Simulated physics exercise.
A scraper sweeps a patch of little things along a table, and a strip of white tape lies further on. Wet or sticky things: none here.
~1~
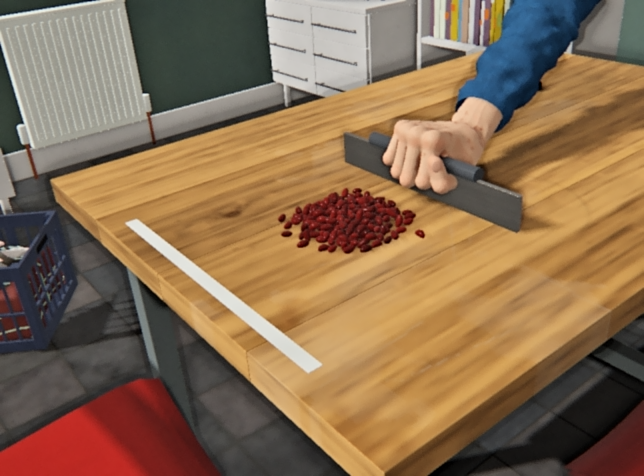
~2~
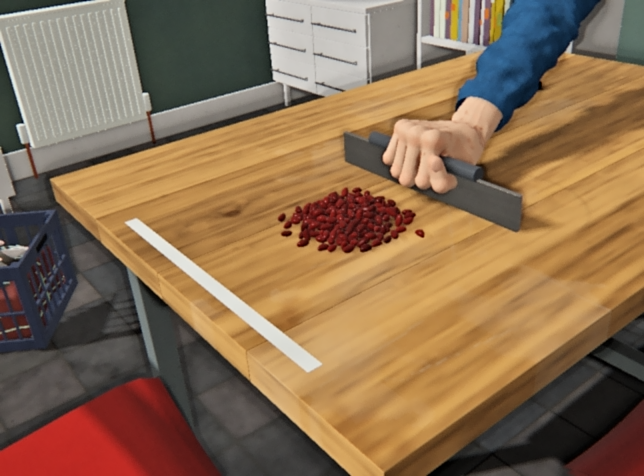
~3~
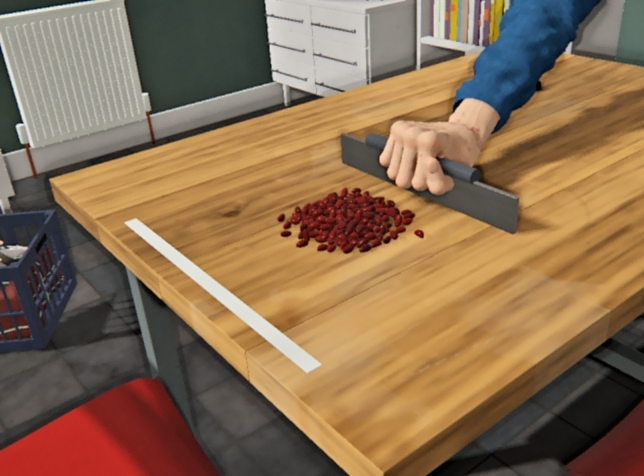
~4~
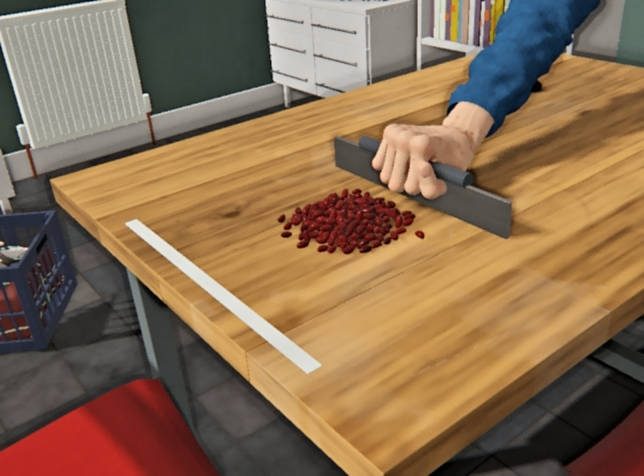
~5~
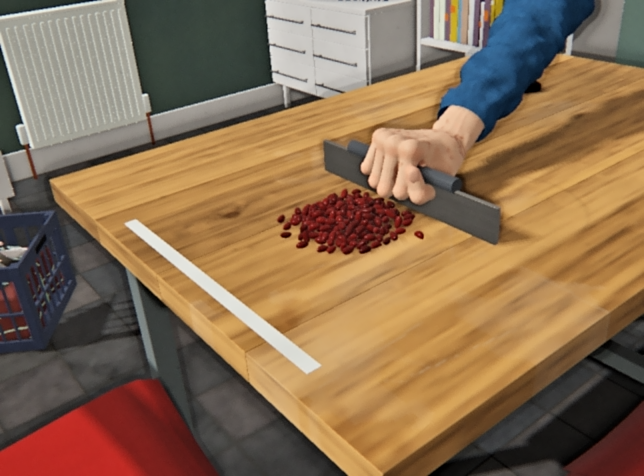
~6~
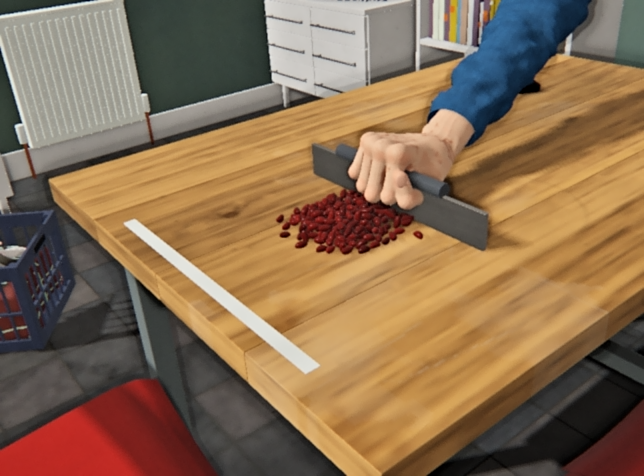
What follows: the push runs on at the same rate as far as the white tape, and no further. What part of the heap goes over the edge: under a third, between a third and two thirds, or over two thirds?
Onto the floor goes in excess of two thirds.
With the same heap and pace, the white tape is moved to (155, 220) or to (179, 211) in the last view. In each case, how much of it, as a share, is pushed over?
It would be some 50 per cent the first time and some 10 per cent the second.
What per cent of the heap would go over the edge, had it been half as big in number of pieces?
That works out to something like 80 percent.
Just after the last frame, scraper still moving, near (298, 209); heap all on the table, its front near (233, 275).
A moment on, scraper stopped at the white tape; heap roughly two thirds over the edge.
Further on, scraper stopped at the white tape; heap the larger part over the edge.
When it is over, scraper stopped at the white tape; heap the larger part over the edge.
